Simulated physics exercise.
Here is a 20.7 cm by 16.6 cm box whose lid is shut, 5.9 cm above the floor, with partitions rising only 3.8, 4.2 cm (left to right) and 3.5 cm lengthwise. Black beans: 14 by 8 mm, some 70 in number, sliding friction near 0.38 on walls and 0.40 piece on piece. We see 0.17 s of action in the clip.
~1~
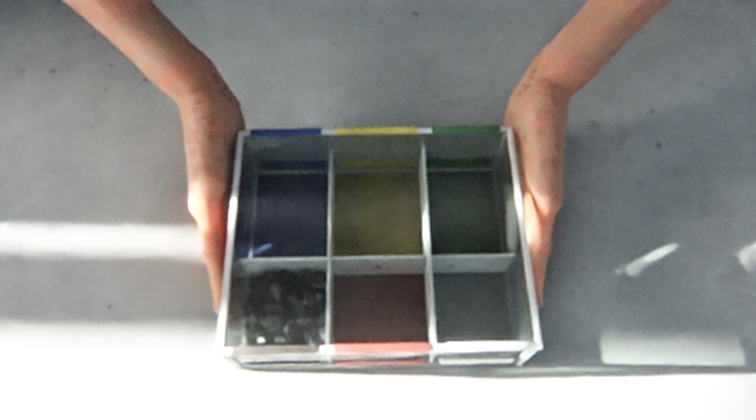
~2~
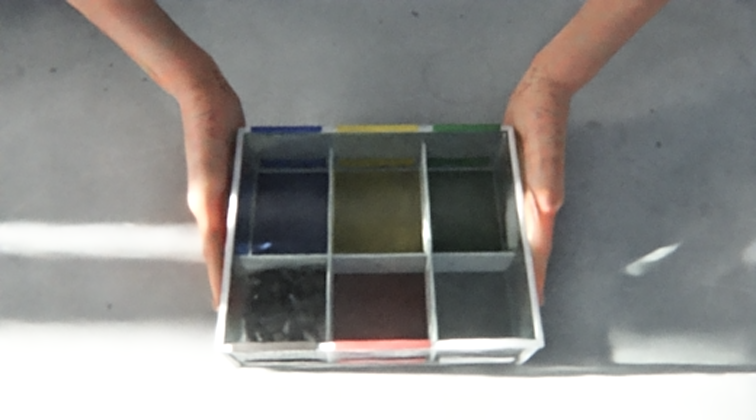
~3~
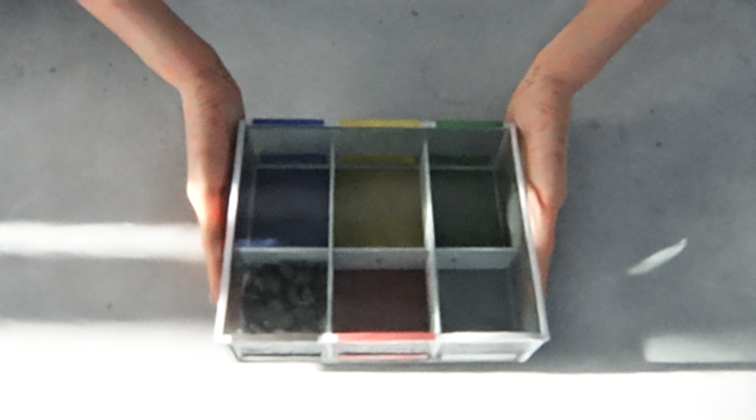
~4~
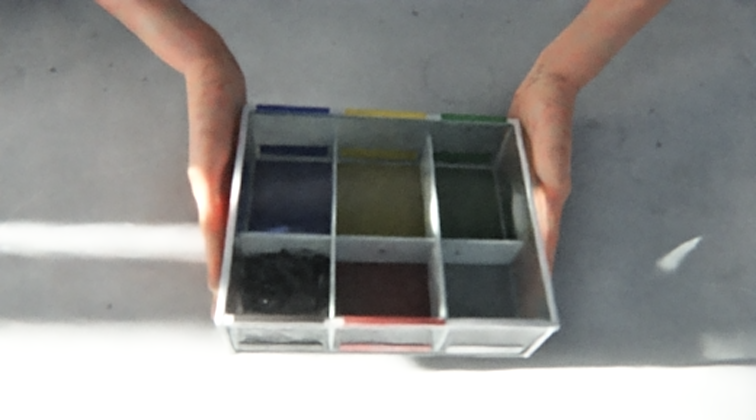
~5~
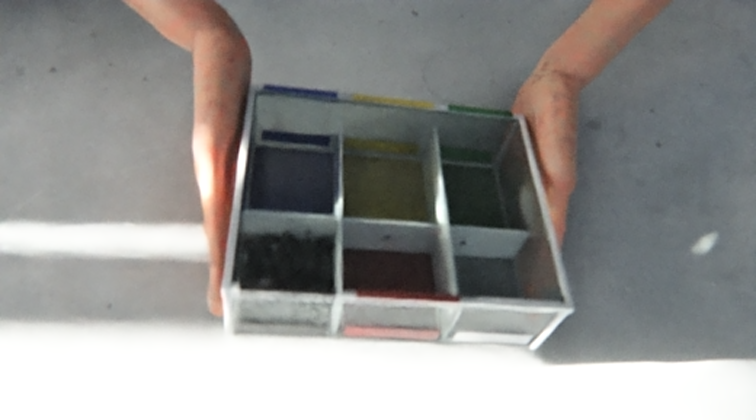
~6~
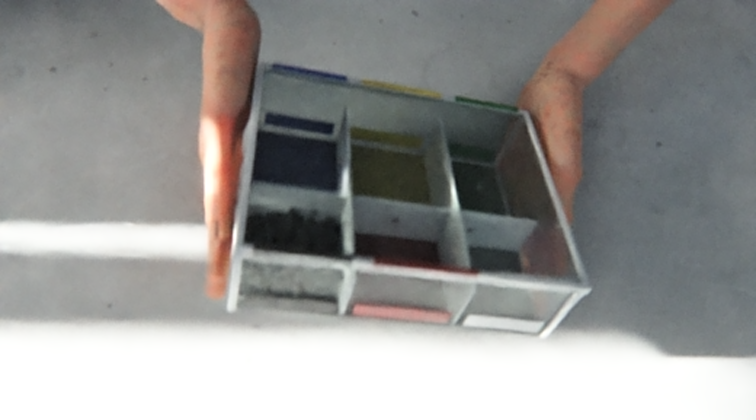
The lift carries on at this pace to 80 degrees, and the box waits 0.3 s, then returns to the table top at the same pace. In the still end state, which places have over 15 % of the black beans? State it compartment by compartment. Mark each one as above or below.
Marked: Red below; blue below; green above; yellow above; white below; black above.
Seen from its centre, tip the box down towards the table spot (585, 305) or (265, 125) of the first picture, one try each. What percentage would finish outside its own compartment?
Near 55 and 45 per cent, in that order.
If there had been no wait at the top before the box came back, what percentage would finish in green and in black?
In per cent: Green 5; black 30.
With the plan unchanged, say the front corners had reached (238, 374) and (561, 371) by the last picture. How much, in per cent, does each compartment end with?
Each compartment ends with this per cent: Red 10, blue 0, green 0, yellow 0, white 5 and black 85.
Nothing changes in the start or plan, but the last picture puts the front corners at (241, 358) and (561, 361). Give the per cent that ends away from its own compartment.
Something like 30 in a hundred.
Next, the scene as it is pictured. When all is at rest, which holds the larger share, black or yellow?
The yellow one has more.
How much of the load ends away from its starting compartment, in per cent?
75 percent.
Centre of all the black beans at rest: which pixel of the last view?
Roughly (391, 196).
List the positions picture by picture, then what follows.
Box tilt 0 degrees, front corners at (224, 349) and (535, 343); black 100 %, in the first frame.
Box tilt 1 degrees, front corners at (223, 346) and (537, 341), in the second frame.
Box tilt 4 degrees, front corners at (223, 337) and (542, 335), lowest corner right back, in the third frame.
Box tilt 9 degrees, front corners at (224, 318) and (552, 323), lowest corner right back, in the fourth frame.
Box tilt 15 degrees, front corners at (230, 287) and (566, 306), lowest corner right back, in the fifth frame.
Box tilt 22 degrees, front corners at (242, 247) and (582, 286), lowest corner right back; black 100 %, in the sixth frame.
Then, 0.53 s after the last picture, tilt 80 degrees; red 5 %, blue 10 %, green 5 %, yellow 40 %, black 40 %.
Then, 0.87 s after the last picture, tilt 47 degrees; blue 5 %, green 25 %, yellow 50 %, black 25 %.
Then, 1.32 s after the last picture, tilt 0 degrees; blue 5 %, green 25 %, yellow 45 %, black 25 %.
In the end, red 0 %, blue 5 %, green 25 %, yellow 45 %, white 0 %, black 25 %.
